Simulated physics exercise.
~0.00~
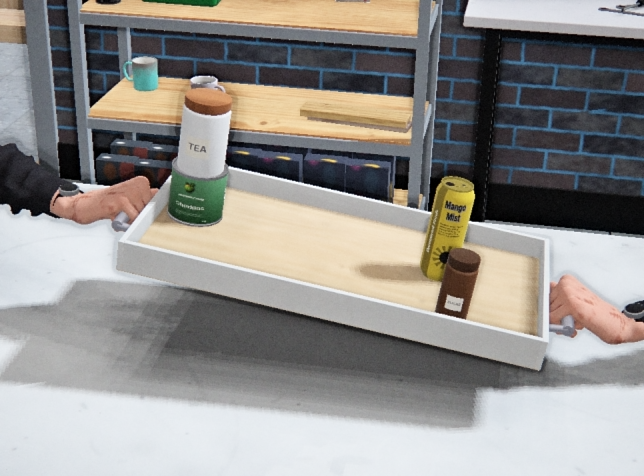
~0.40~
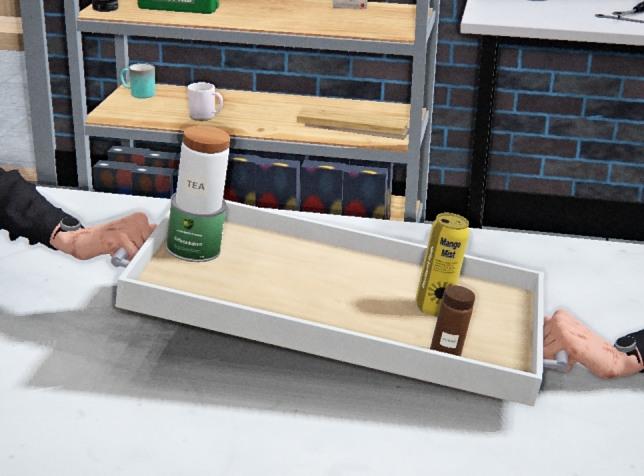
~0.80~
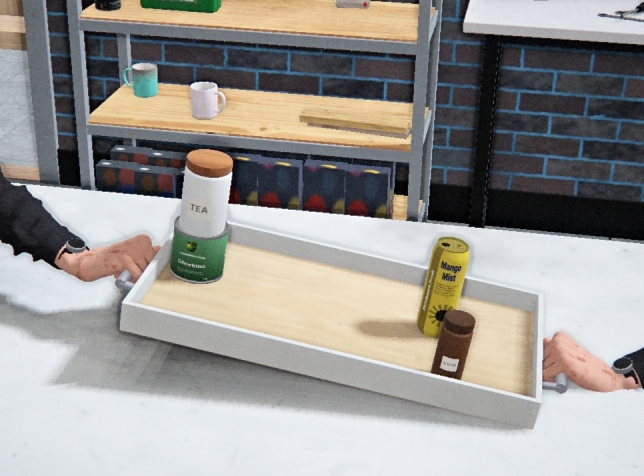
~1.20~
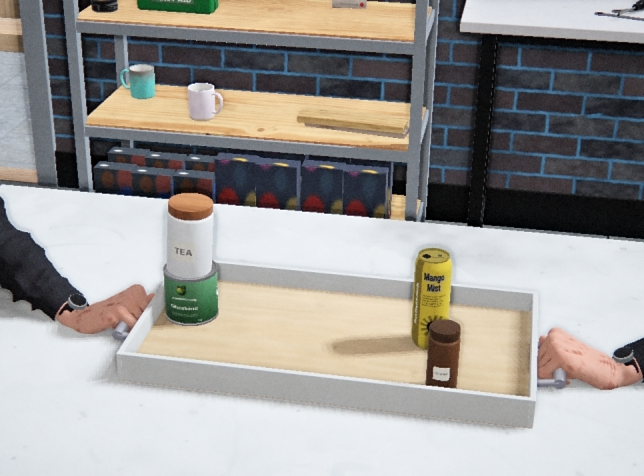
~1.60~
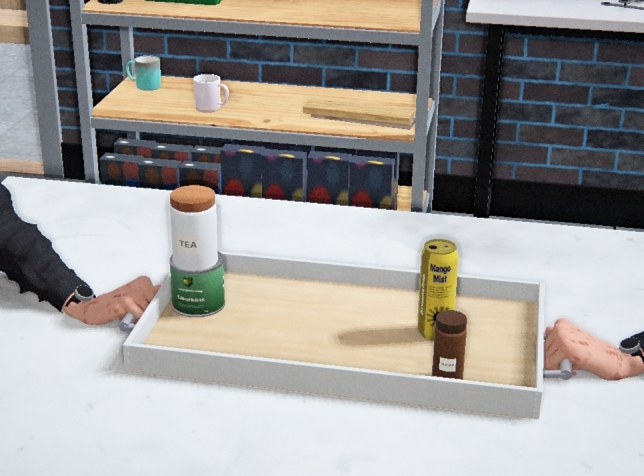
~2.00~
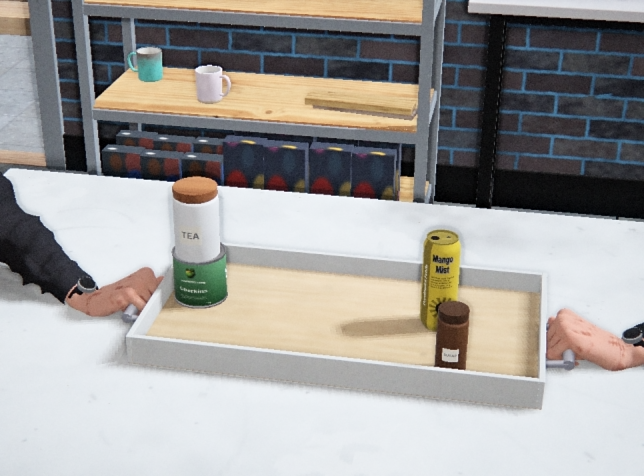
At the start, two hands hold a shallow white-rimmed tray above a white table, its left end raised and its right end lower. A white tea jar with a brown lid sits on a green tin at the left, while a yellow can and a small brown shaker stand toward the right. The hands lower the sloping tray toward the tabletop. Then the left end swings down until the tray lies flat, and the leaning containers come upright. Finally, the tray rests level with everything still standing, the jar still on its tin.
